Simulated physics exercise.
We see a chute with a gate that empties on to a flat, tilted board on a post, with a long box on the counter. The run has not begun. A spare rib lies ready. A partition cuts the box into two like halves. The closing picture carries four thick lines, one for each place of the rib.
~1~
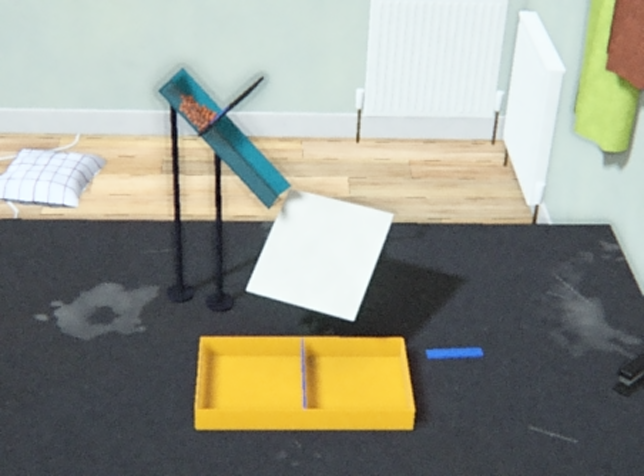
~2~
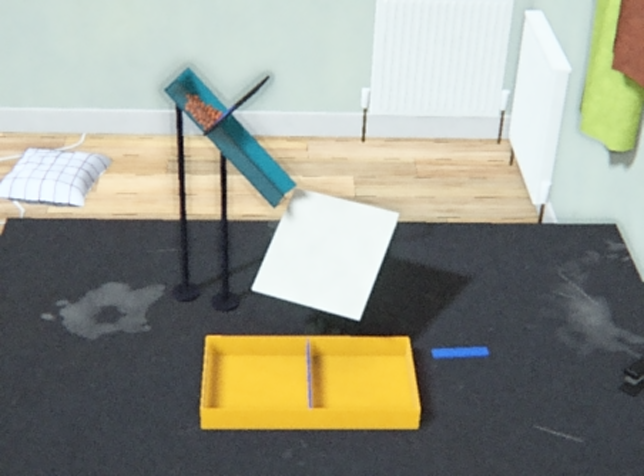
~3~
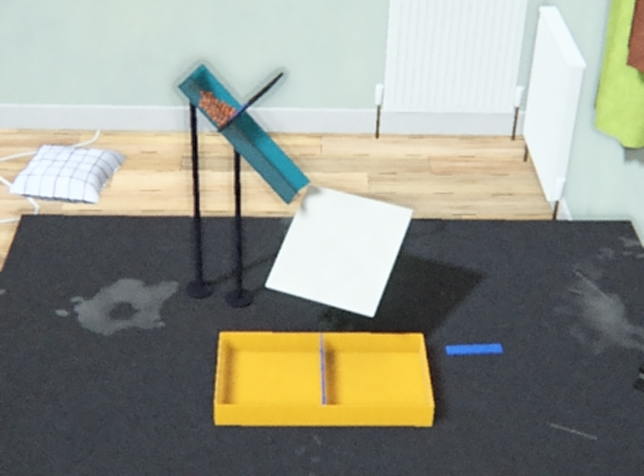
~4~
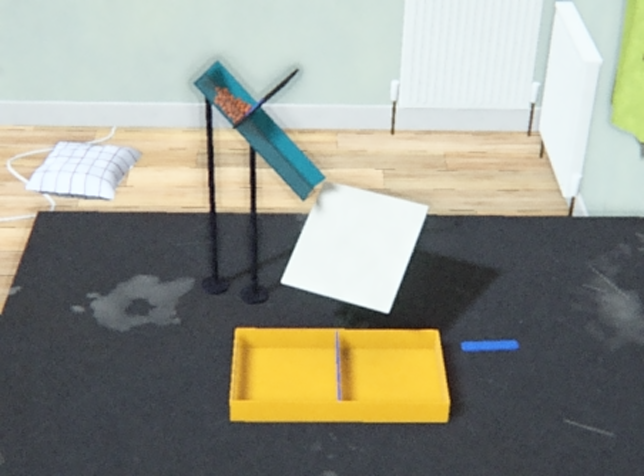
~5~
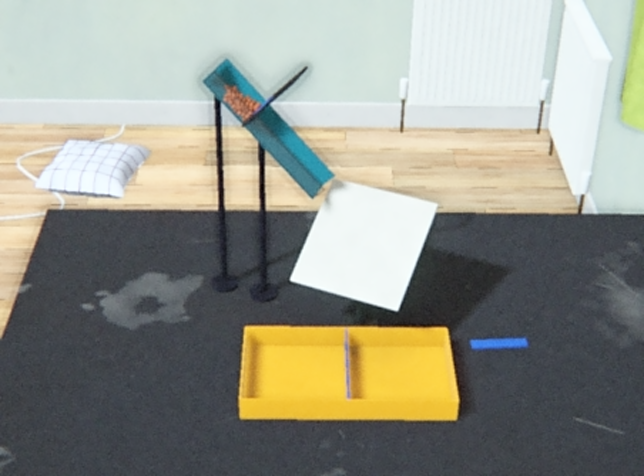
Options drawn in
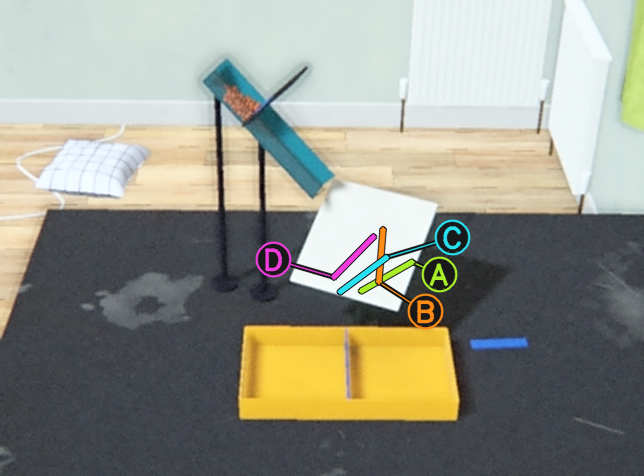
The camera drifted slowly to the left, so everything slid a little rightward in view, while the teal chute of reddish-brown bits, tilted white board, divided yellow box and blue strip all stayed still.
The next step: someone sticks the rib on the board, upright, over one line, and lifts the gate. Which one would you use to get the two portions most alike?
B beats the others.
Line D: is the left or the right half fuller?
The left half.
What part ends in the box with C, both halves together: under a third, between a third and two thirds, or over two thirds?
It is over two thirds.
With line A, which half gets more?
More lands on the left.
On the marked copy, line A from (412, 262) to (361, 290); line B from (383, 229) to (378, 281); line C from (386, 257) to (340, 291); line D from (373, 236) to (333, 277).
For line A, of what is caught, the larger part in the left half, about a tenth in the right.
For line B, of what is caught, roughly half in the left half, roughly half in the right.
For line C, of what is caught, almost all in the left half, about a tenth in the right.
For line D, of what is caught, the larger part in the left half, about a tenth in the right.
